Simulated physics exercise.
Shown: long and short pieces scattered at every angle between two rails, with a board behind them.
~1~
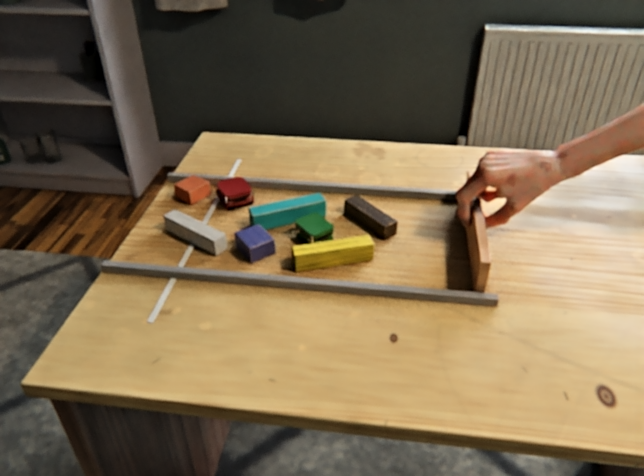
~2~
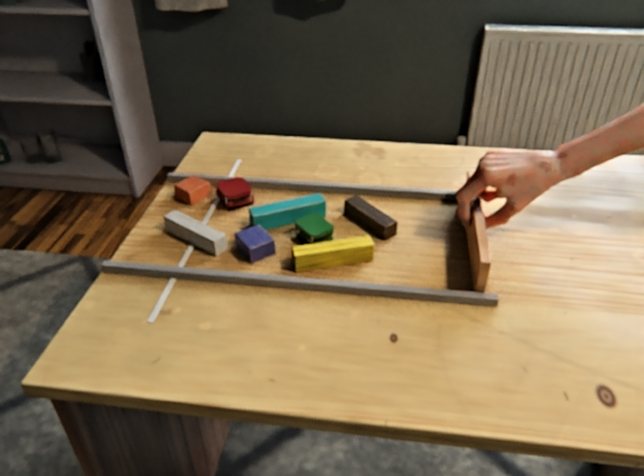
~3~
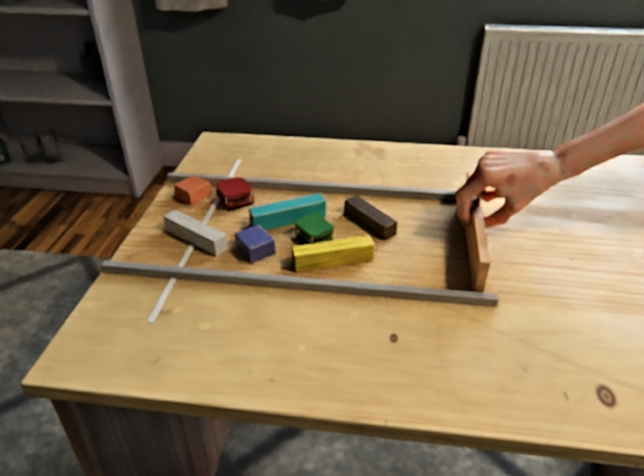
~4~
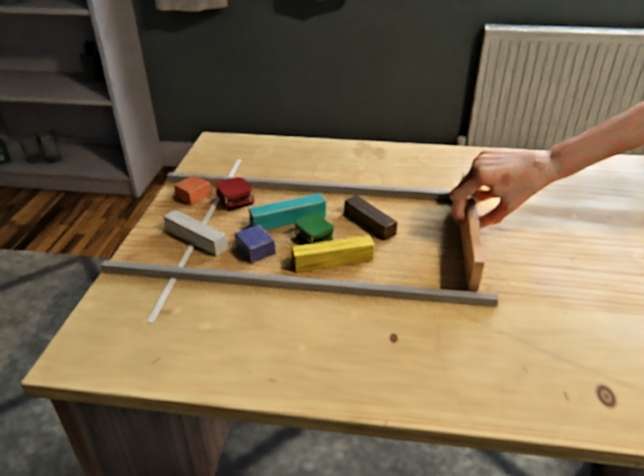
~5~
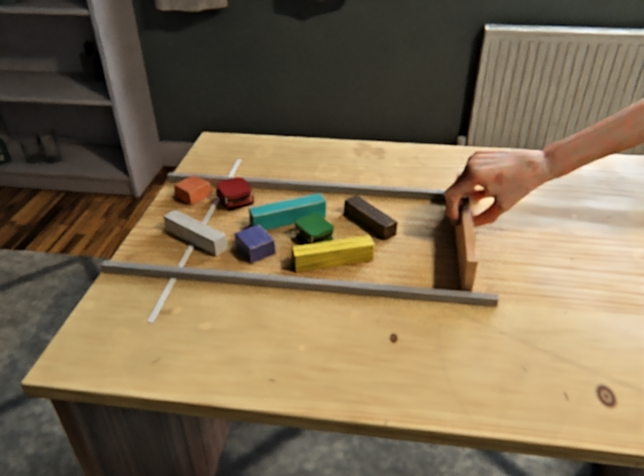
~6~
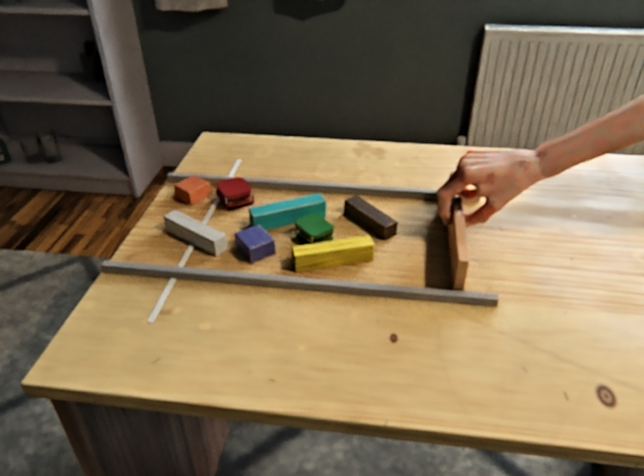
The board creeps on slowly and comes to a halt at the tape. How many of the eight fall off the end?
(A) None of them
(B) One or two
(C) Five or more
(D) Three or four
The answer is B.
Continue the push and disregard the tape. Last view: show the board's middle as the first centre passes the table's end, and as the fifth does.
(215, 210), then (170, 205).
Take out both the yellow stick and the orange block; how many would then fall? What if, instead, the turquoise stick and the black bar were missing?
0 in the first case, 0 in the second.
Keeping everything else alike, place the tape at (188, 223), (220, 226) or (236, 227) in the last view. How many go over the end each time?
Down on the floor: 2, 0 and 0.
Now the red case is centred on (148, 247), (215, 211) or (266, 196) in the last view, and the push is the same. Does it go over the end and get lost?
Per position, it does not stay / is not dislodged / is not dislodged.
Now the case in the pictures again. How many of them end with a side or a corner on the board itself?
At rest, 2 are in contact.
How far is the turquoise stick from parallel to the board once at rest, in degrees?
The angle comes out near 40 degrees.
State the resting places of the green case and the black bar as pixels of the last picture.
Positions - first (175, 223), then (205, 202).
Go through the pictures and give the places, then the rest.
The first picture shows orange block (193, 189); white bar (195, 232); red case (235, 194); board (475, 228); tape (204, 224).
The second picture shows white bar (195, 232); yellow stick (333, 254).
The third picture shows red case (235, 194); blue block (255, 243).
The fourth picture shows orange block (193, 190); board (470, 228).
The fifth picture shows white bar (195, 232); black bar (370, 217).
The sixth picture shows orange block (193, 190); white bar (195, 232); red case (235, 194); board (456, 227); tape (204, 224).
Soon after, none off yet; orange block at rest near (193, 190); white bar at rest near (195, 232); red case at rest near (235, 194).
At rest, the number that fall off is one or two; fallen, white bar.
